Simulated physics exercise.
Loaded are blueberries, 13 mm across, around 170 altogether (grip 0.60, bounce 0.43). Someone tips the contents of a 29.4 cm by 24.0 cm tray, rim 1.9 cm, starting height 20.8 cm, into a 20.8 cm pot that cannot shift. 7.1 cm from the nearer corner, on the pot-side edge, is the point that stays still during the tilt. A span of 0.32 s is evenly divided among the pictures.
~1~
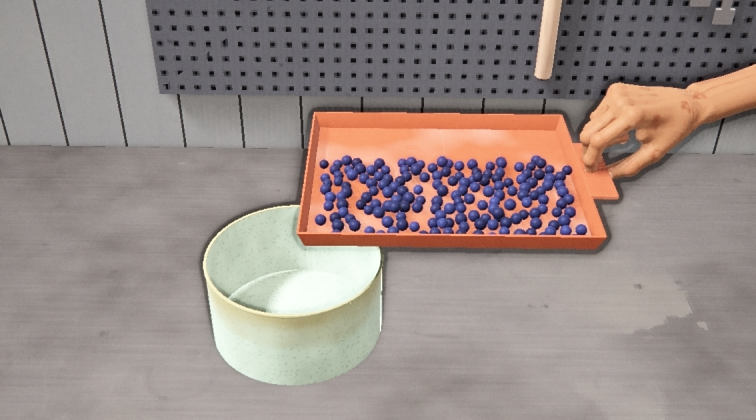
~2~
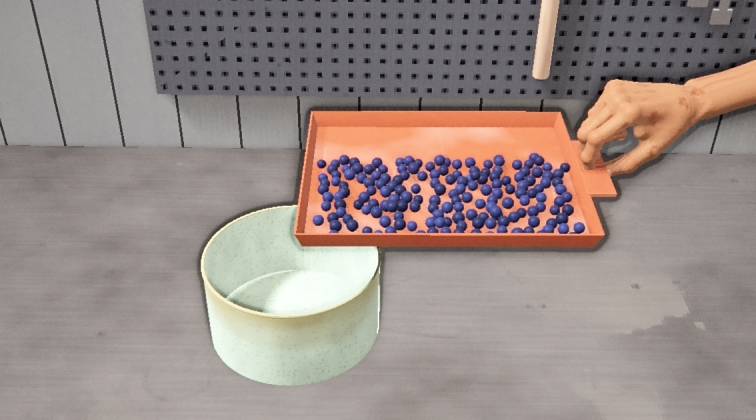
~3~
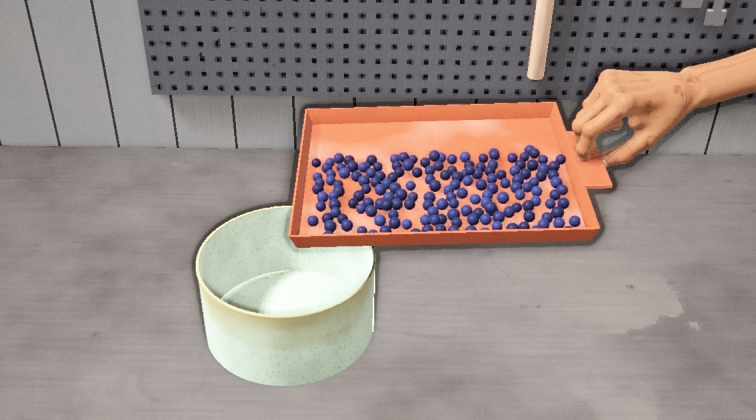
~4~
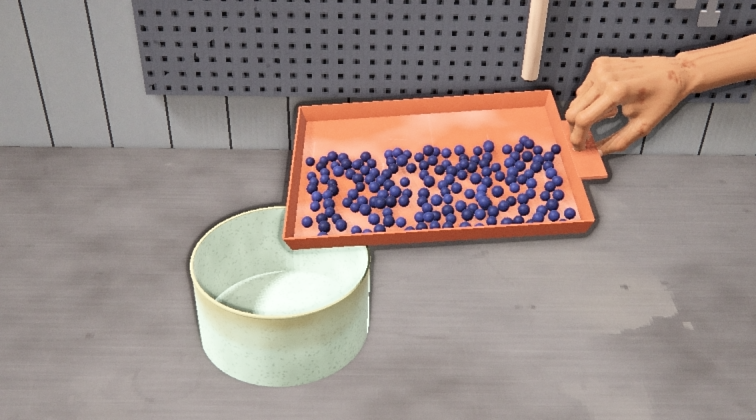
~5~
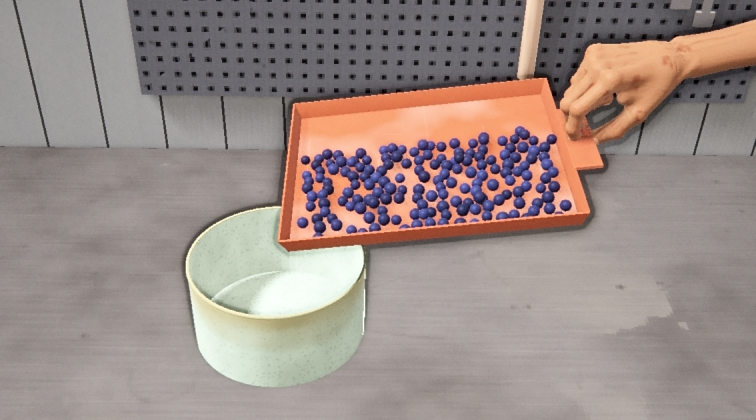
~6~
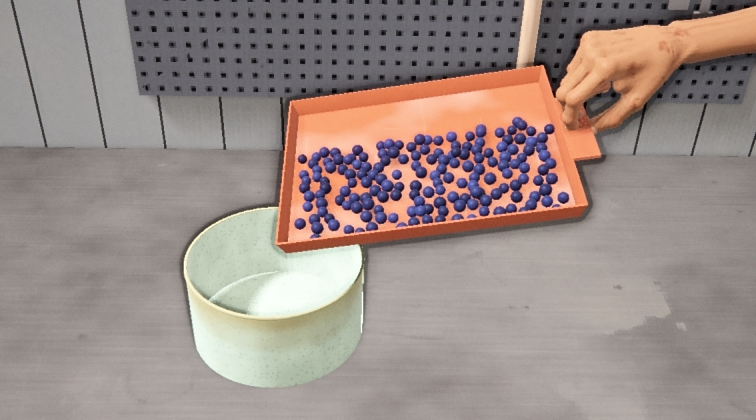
An orange-red tray scattered with many dark blue berries is held by its right-hand handle, above a grey worktop seen from the front and slightly above. A pale green round pot sits below the tray's left end, with a dark pegboard and grey panelling behind. The hand gradually raises the tray's right side, tilting it leftward, while the view drifts slightly right.
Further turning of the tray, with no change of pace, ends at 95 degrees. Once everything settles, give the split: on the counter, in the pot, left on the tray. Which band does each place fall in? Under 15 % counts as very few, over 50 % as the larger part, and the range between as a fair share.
Counter: The larger part. Pot: A fair share. Tray: Very few.
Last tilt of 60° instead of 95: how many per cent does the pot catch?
That would give about 0 per cent.
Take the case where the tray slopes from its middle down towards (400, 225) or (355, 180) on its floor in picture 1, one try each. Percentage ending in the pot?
First try: About 25 percent; second try: About 80 percent.
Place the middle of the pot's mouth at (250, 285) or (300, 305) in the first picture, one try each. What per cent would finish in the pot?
Close to 85 in a hundred, then close to 100 in a hundred.
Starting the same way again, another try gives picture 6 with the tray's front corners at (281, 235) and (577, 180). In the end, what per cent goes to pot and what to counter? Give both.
That works out as pot 70 and counter 30.
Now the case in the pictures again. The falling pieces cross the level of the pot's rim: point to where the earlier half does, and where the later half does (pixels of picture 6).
Earlier half close to (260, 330), later half at (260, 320) in pixels.
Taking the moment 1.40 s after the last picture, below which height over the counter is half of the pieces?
I'd put it near 28 cm.
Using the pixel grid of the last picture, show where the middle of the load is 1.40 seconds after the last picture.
Expected load position: Near (320, 182).
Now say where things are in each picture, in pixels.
In the first frame, tray tilt 0 degrees, front corners at (304, 230) and (599, 233); middle of the pieces at (456, 196); pot at (294, 256).
In the second frame, tray tilt 1 degrees, front corners at (301, 230) and (597, 231); middle of the pieces at (454, 194).
In the third frame, tray tilt 3 degrees, front corners at (296, 232) and (592, 225), lowest corner left front; middle of the pieces at (449, 190).
In the fourth frame, tray tilt 6 degrees, front corners at (290, 235) and (587, 217), lowest corner left front; middle of the pieces at (443, 186).
In the fifth frame, tray tilt 9 degrees, front corners at (285, 237) and (582, 209), lowest corner left front; middle of the pieces at (438, 181).
In the sixth frame, tray tilt 12 degrees, front corners at (282, 239) and (580, 201), lowest corner left front; middle of the pieces at (435, 176); pot at (275, 258).
Then, 0.84 s after the last picture, tilt 51 degrees; the tray holds 100 %, the pot 0 %.
Then, 1.40 s after the last picture, tilt 76 degrees; the tray holds 95 %, the pot 0 %.
Then, 2.02 s after the last picture, tilt 95 degrees; the tray holds 0 %, the pot 35 %.
In the end, counter 65 %, pot 35 %, tray 0 %.
